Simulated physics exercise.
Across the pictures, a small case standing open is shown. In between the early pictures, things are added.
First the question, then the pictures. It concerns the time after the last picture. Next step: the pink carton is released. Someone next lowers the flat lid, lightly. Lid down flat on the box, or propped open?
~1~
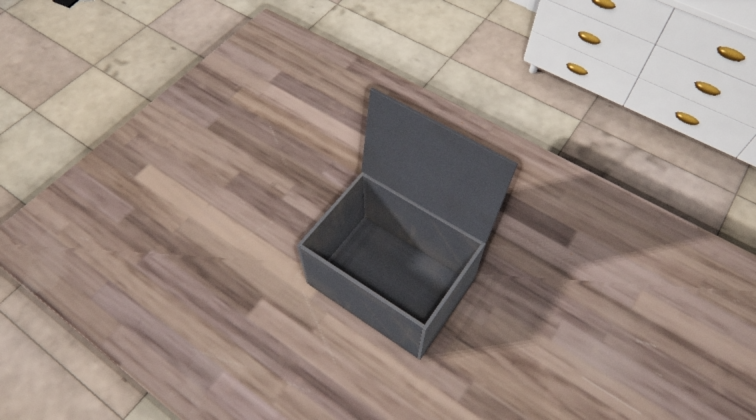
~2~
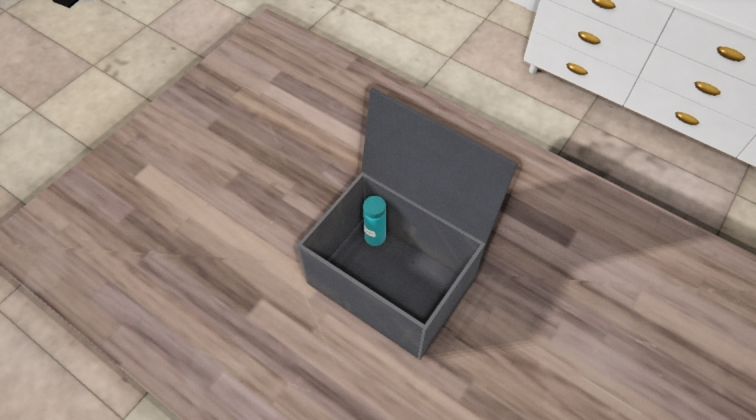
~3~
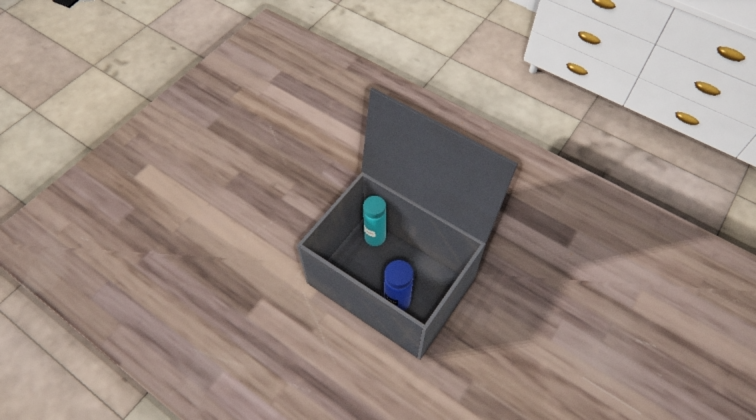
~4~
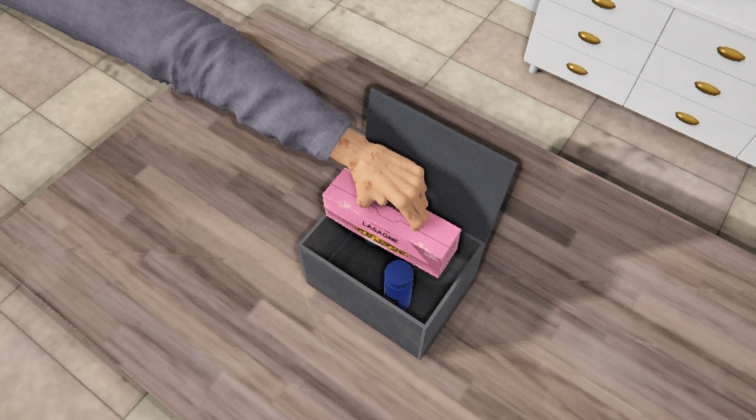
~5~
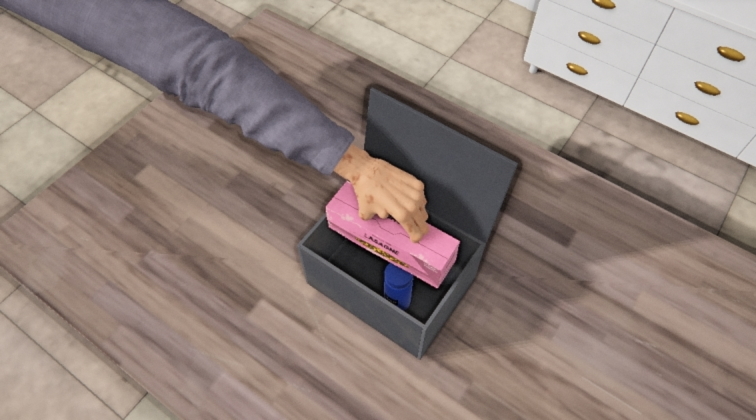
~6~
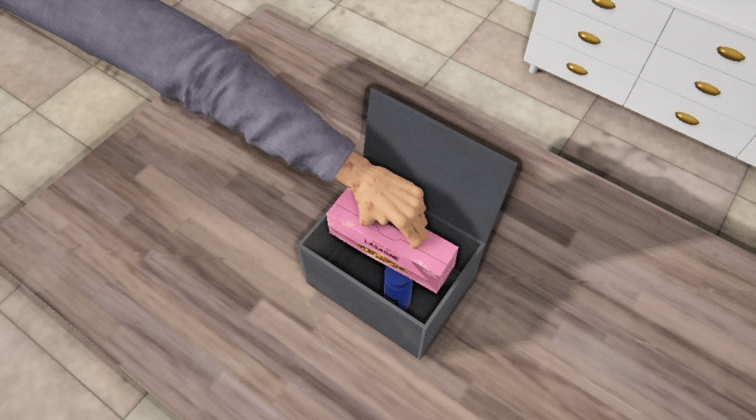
Down flat.
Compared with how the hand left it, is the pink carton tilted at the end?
At the finish it goes crooked.
Then, 0.40 s past the last view, pink carton rocked 64° from its first pose near (396, 264); blue shaker rocked 18° from its first pose.
Then, 1.10 s past the last view, lid starting down; pink carton on its side near (388, 270); blue shaker rocked 4° from its first pose.
Then, 1.60 s past the last view, lid 56° above the rim; pink carton on its side near (388, 270); blue shaker displaced about its own width.
Then, 2.00 s past the last view, lid 11° above the rim; pink carton on its side near (388, 270); blue shaker displaced about its own width.
Finally, lid shut; down or leaning hard in the box, pink carton; moved from the start, blue shaker; turquoise shaker still in place. Final places as the last picture's camera would see them, pink carton near (388, 270).
